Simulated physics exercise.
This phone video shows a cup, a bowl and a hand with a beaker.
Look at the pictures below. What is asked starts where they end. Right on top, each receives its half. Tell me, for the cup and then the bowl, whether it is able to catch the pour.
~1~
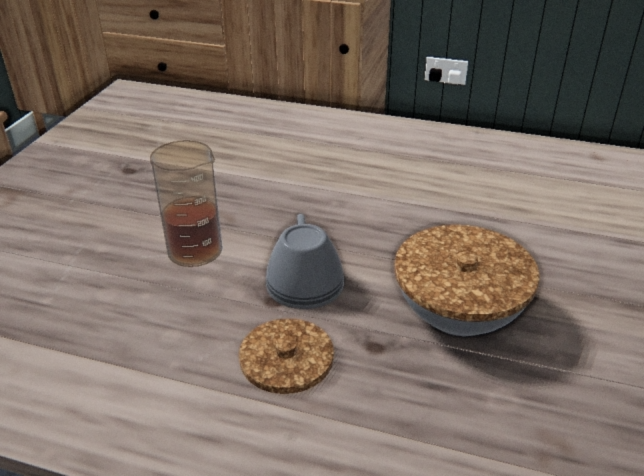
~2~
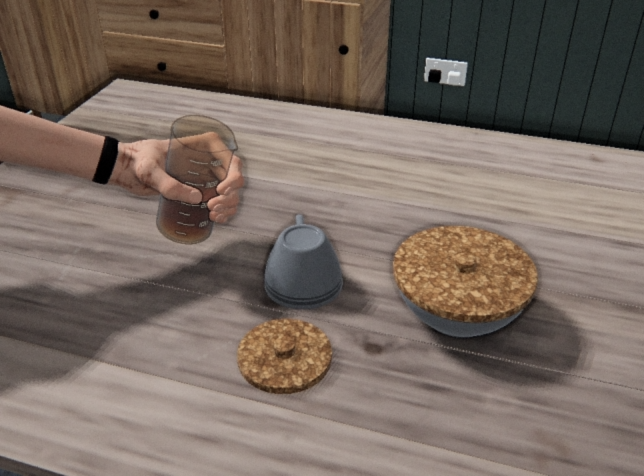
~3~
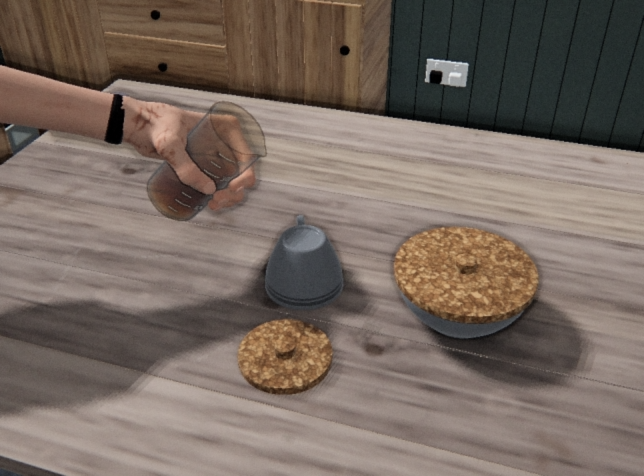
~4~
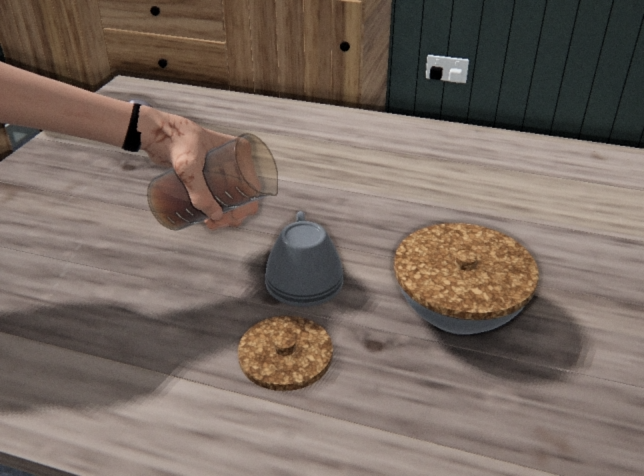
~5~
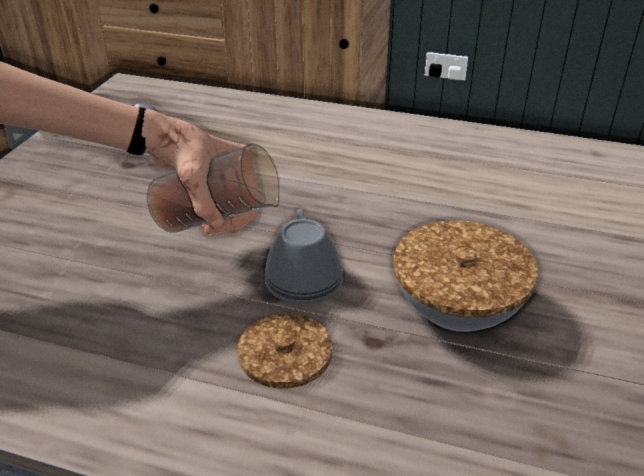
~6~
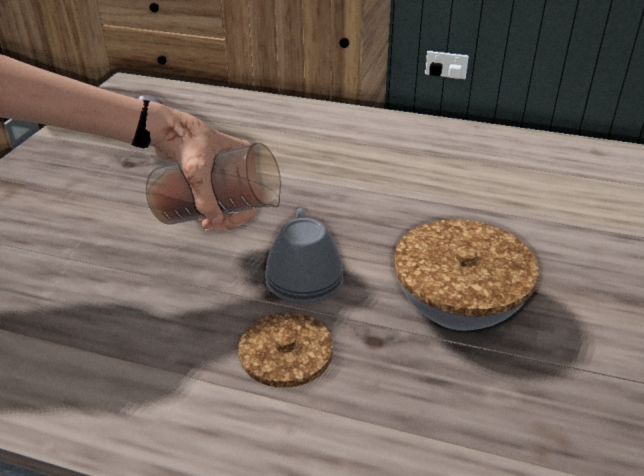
The cup lets it run off, the bowl lets it run off.
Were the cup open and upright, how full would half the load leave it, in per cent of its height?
About 45 per cent.
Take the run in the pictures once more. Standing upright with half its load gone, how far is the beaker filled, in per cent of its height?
Some 20 per cent, I reckon.
Next, it runs off the upturned base of the cup.
After that, it hits the lid of the bowl and runs off.
Finally, the cup is empty, in a puddle; the bowl is empty, in a puddle.
